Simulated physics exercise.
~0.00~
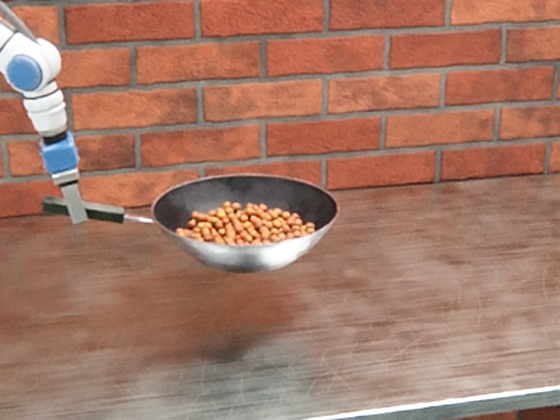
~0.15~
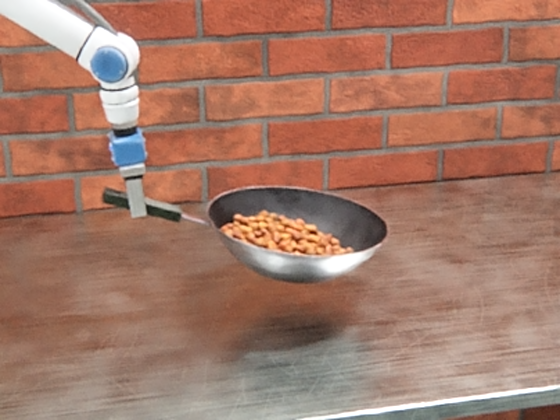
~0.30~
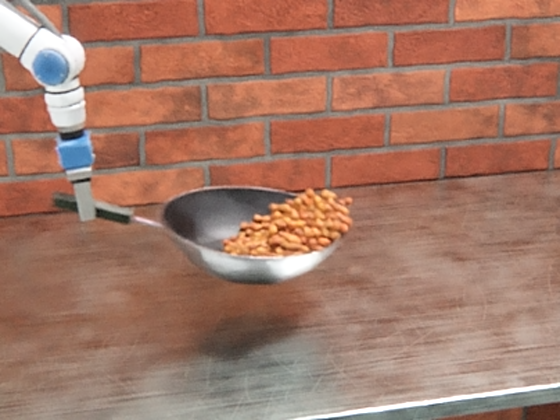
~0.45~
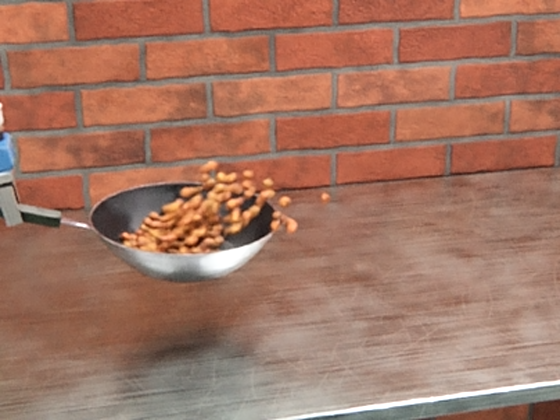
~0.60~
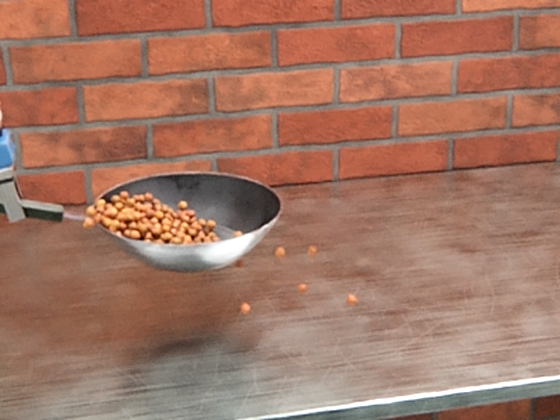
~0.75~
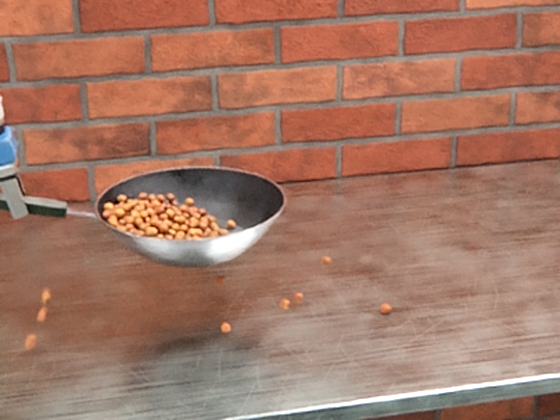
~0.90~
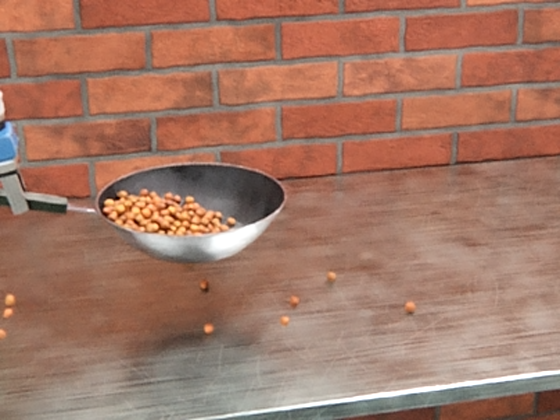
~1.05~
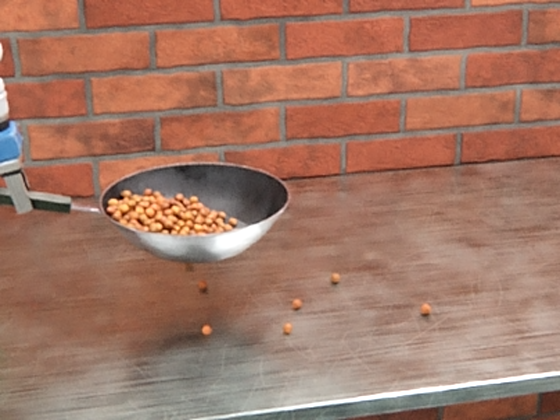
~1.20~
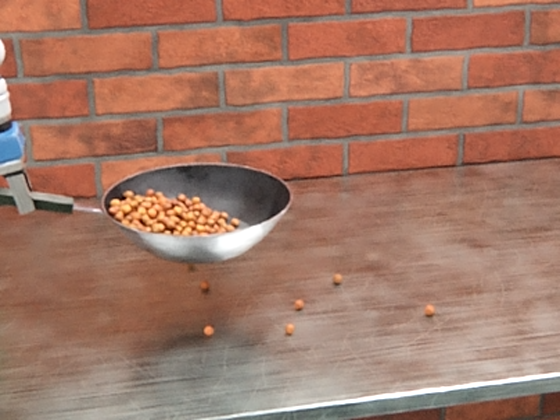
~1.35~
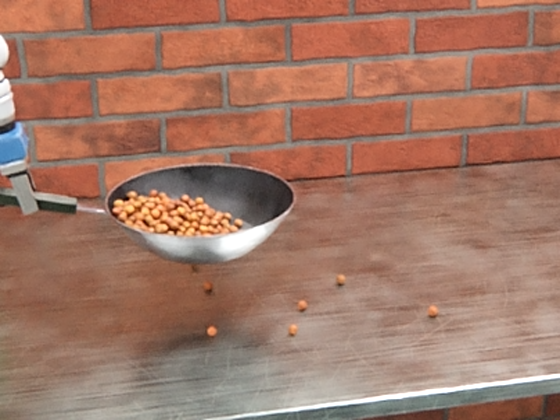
At the start, a white and blue robot arm holds a wok of hazelnuts by its handle above a brown tabletop, with a red brick wall behind. The arm moves the wok to the right, then draws it back to the left as the nuts pile up against the far side. As the wok continues left, nuts leap above the right rim and some spill over it. Most land back in the wok, bunched toward the handle, while a few drop to the table. Finally the wok hangs level and nearly still, still holding most nuts, with several scattered below.
